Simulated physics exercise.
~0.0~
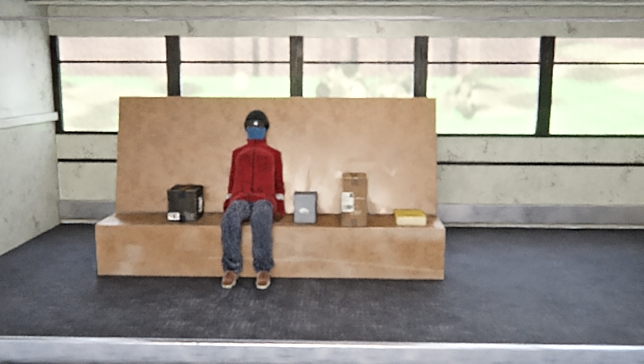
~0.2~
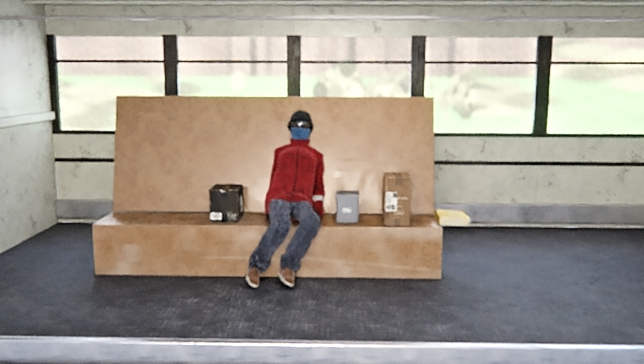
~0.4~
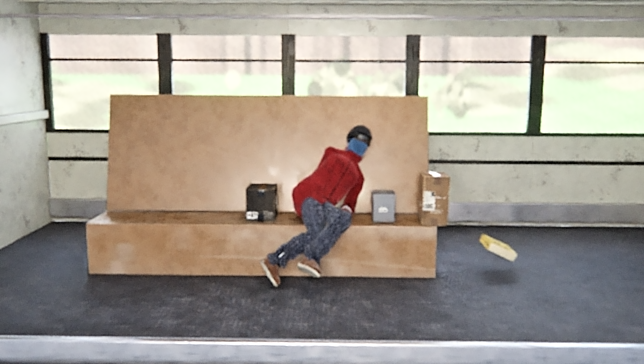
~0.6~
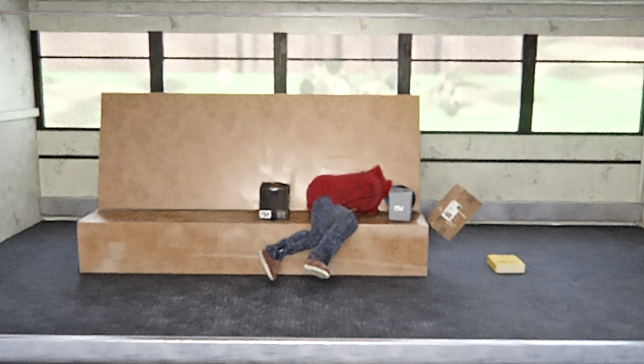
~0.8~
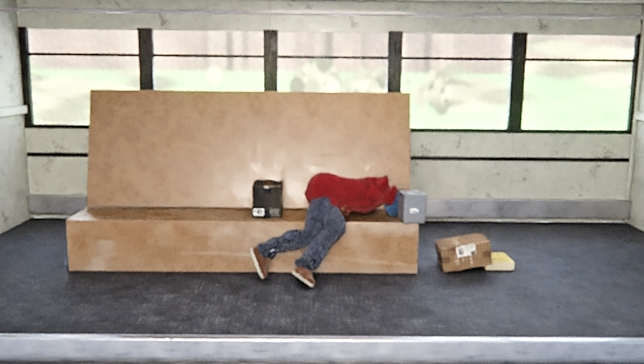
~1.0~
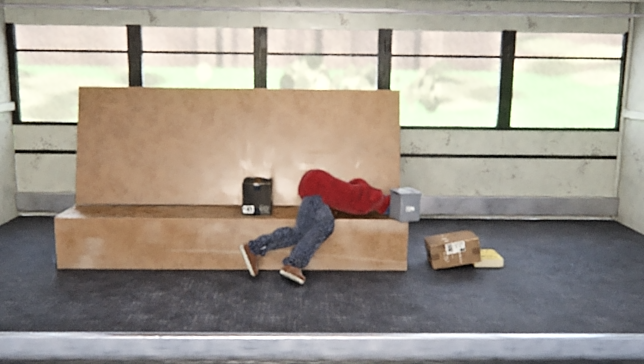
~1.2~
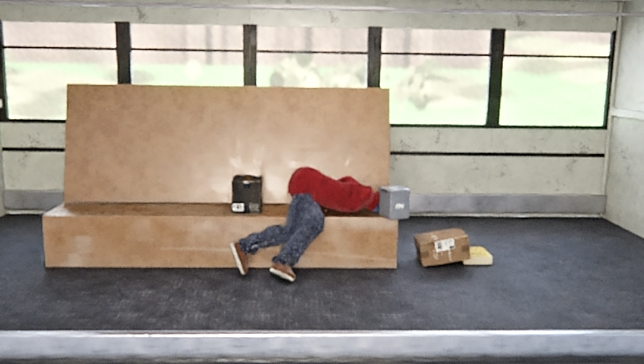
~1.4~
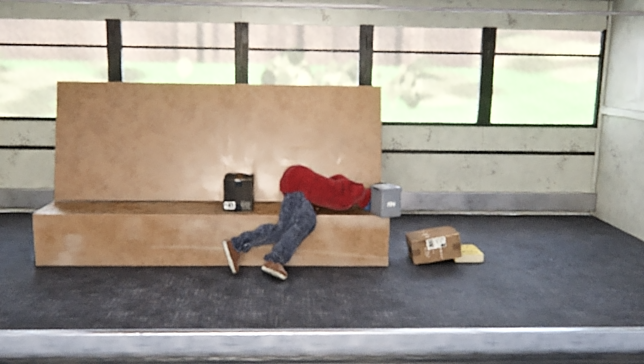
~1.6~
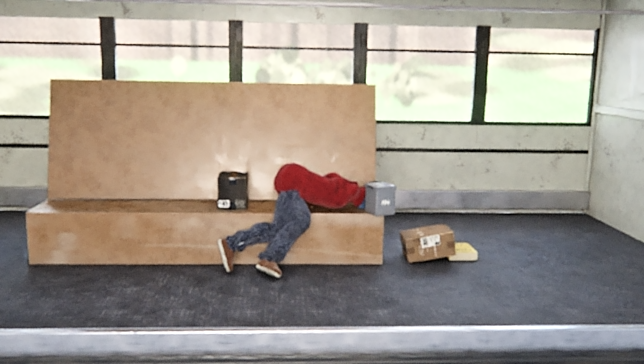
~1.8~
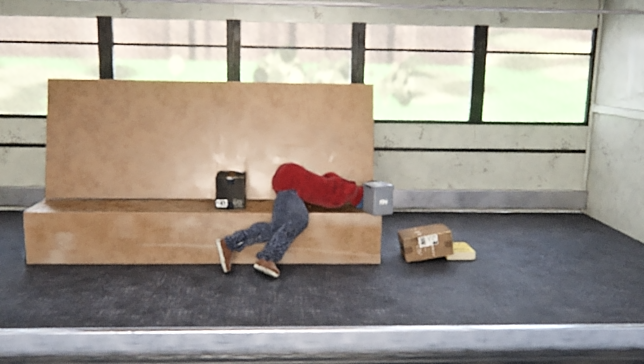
A seated person in red slides right and slumps over as two items fall off the bench.
